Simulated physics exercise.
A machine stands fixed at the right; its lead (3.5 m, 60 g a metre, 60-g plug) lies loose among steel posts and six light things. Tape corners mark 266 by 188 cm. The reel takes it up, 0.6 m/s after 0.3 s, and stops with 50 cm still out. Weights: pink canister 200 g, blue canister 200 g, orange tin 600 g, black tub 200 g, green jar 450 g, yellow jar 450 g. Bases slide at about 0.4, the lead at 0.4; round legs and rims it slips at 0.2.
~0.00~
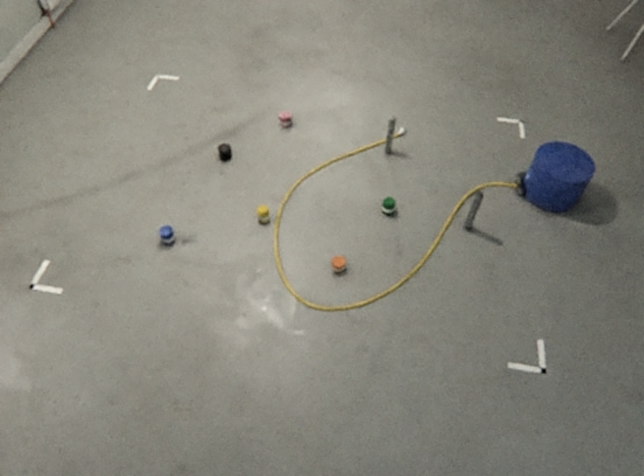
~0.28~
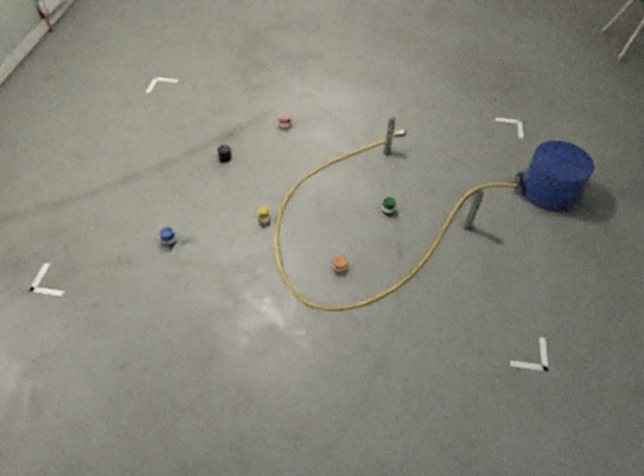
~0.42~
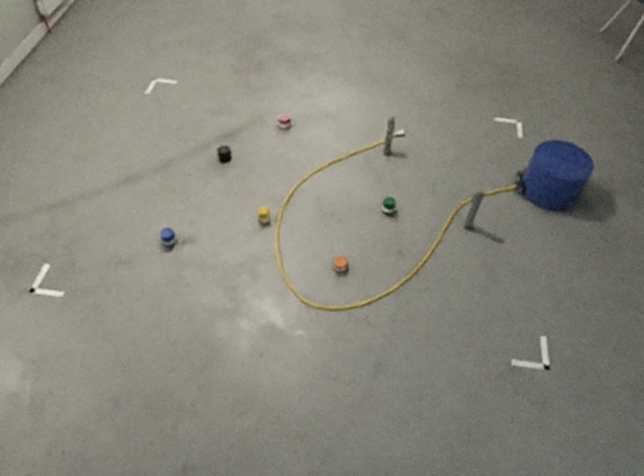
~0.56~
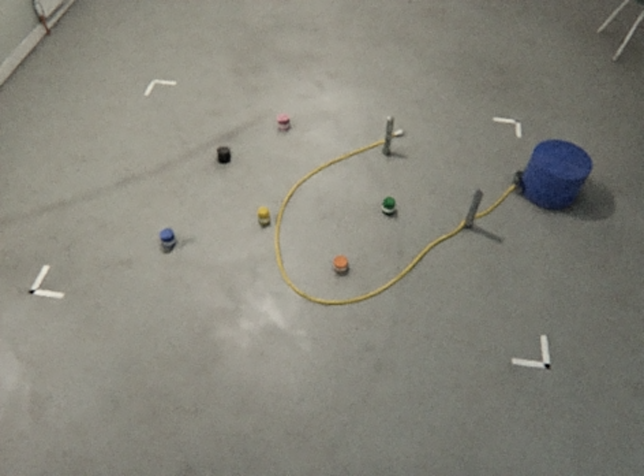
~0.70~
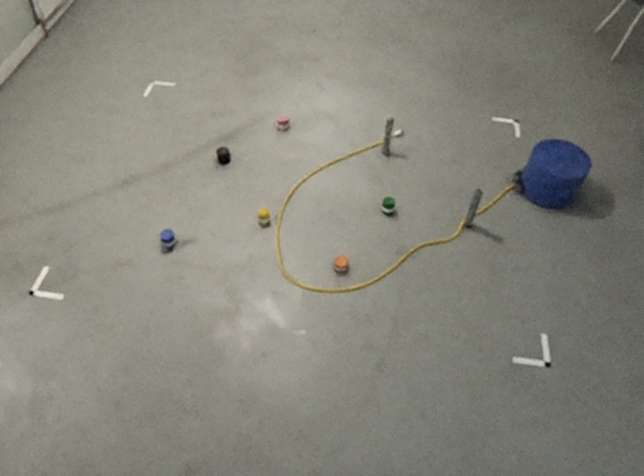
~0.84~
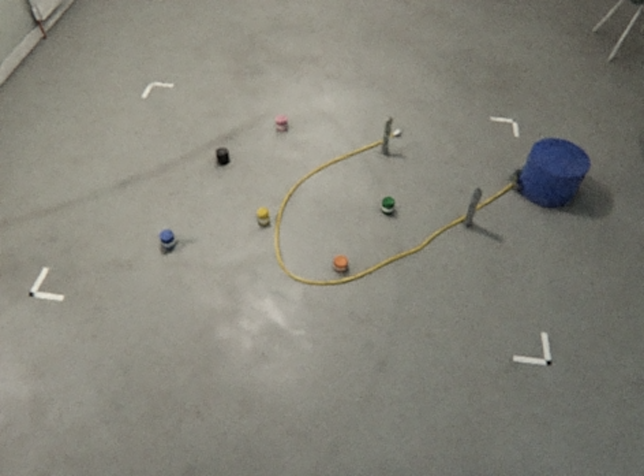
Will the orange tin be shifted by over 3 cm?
The orange tin stays put.
At 2.0 s, plug at (388, 143); nothing else has moved.
At 3.2 s, plug at (348, 215); nothing else has moved.
At 4.4 s, plug at (406, 271); nothing else has moved.
At 5.6 s, plug at (464, 212); nothing else has moved.
At 6.4 s, plug at (464, 212); orange tin 1 cm off its start at (343, 259).
